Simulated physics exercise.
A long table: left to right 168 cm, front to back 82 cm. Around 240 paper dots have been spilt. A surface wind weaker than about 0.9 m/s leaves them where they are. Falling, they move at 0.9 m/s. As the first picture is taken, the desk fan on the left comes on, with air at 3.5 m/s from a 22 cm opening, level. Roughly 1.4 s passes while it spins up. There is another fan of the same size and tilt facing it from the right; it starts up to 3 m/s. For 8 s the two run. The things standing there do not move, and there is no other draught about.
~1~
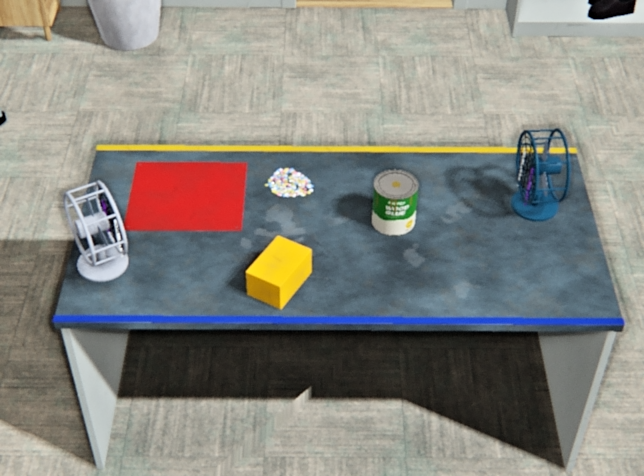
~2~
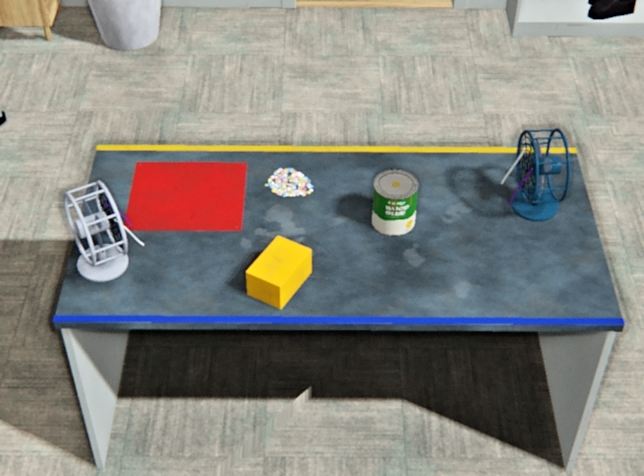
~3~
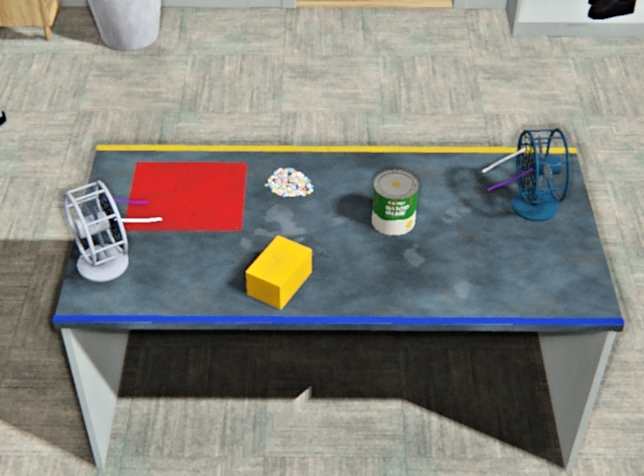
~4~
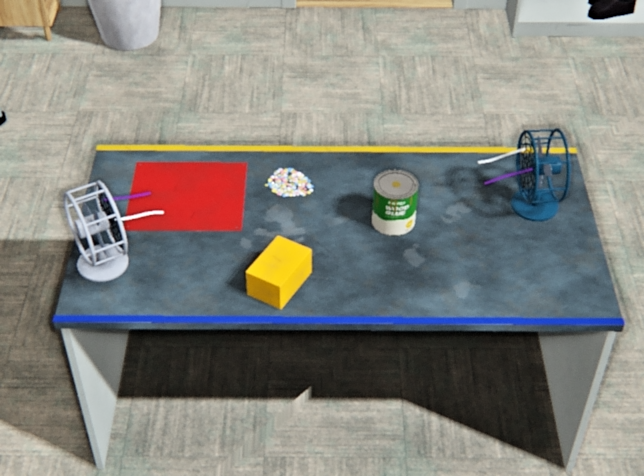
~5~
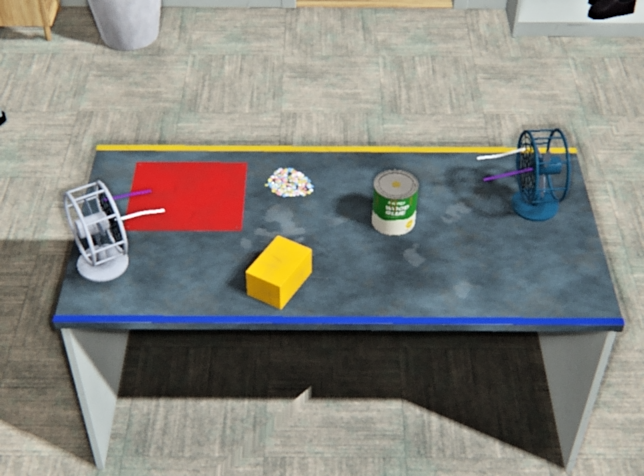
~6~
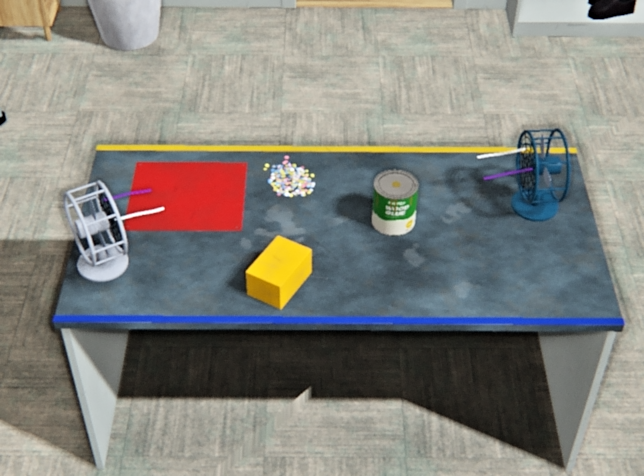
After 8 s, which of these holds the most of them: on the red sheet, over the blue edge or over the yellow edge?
The biggest group is at the yellow one.
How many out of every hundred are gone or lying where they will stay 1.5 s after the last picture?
Near 100 %.
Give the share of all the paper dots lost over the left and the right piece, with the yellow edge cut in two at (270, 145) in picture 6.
1 % left and 100 % right.
Then, 0.5 s after the last picture, 0 % are over the blue edge, 86 % over the yellow edge and 0 % on the red sheet; 9 % are gone or lie where they will stay.
Then, 1.5 s after the last picture, 0 % are over the blue edge, 100 % over the yellow edge and 0 % on the red sheet; 100 % are gone or lie where they will stay.
Then, 3.3 s after the last picture, 0 % are over the blue edge, 100 % over the yellow edge and 0 % on the red sheet; 100 % are gone or lie where they will stay.
Then, 6.9 s after the last picture, at the end, 0 % are over the blue edge, 100 % over the yellow edge and 0 % on the red sheet.
